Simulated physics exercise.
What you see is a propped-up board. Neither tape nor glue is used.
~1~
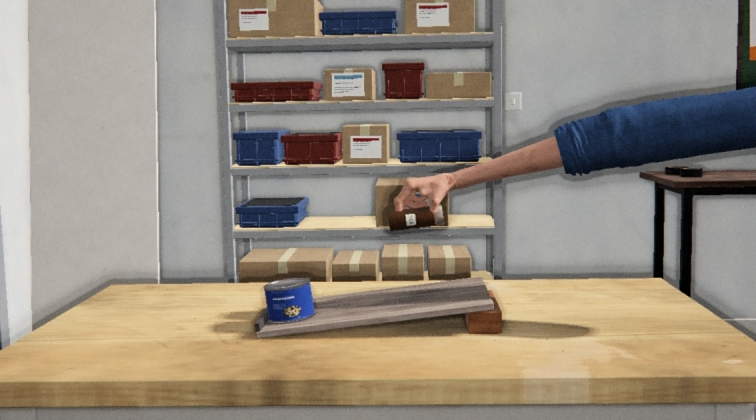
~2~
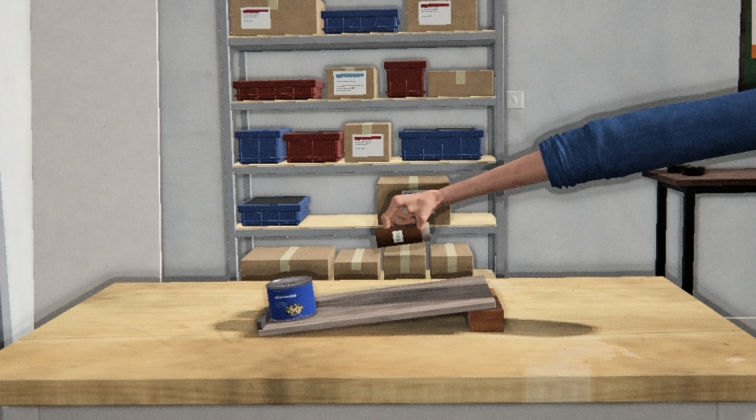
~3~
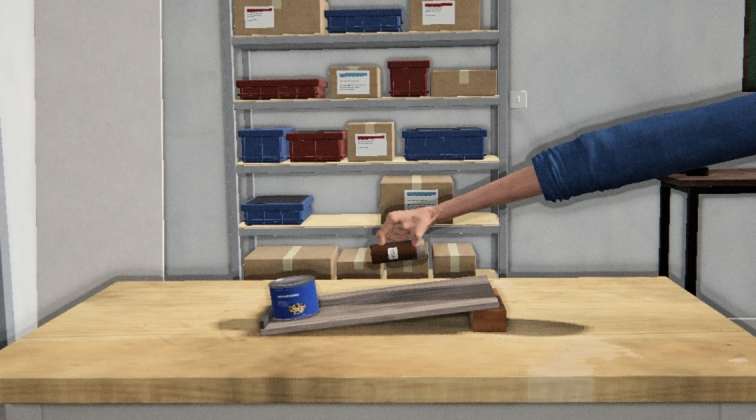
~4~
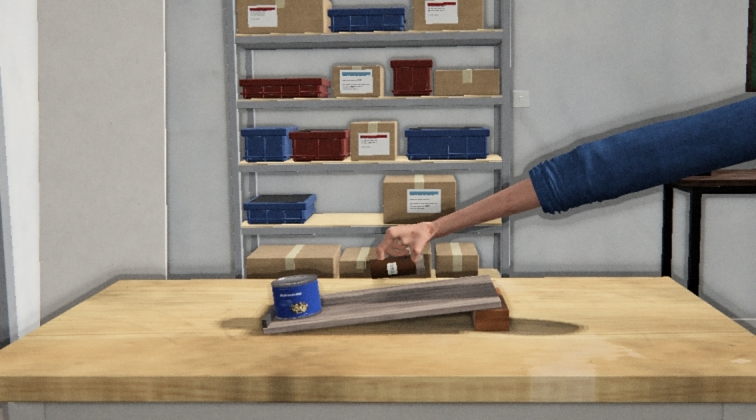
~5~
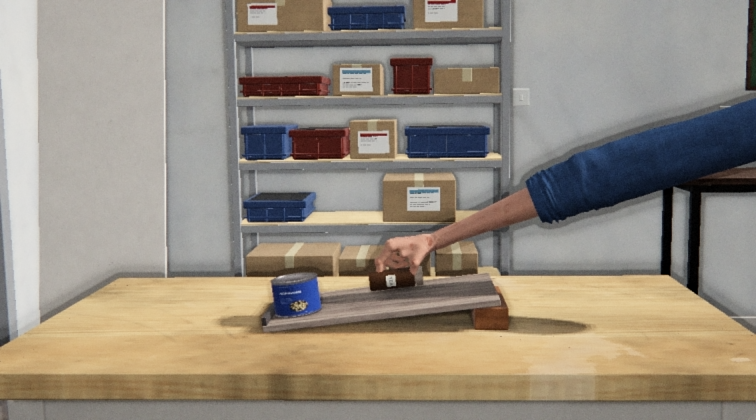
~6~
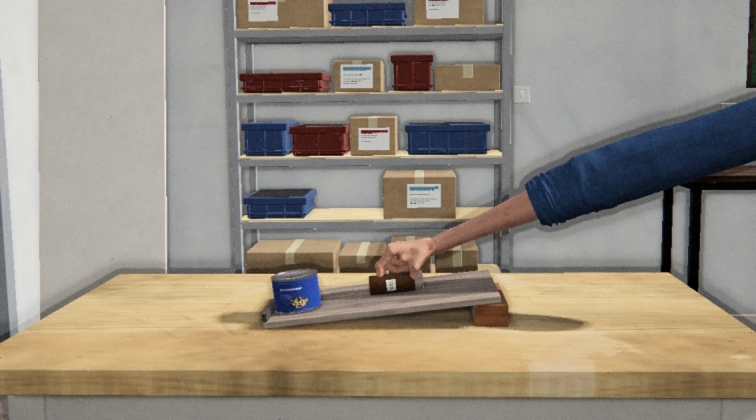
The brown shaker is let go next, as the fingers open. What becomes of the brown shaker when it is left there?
It stays where it is.
Then, 0.30 s on from there, no change.
Then, 0.70 s on from there, brown shaker resting near (396, 283).
In the end, both unmoved. At the end, from the last picture's camera, brown shaker near (396, 283). The brown shaker stays where it is put.
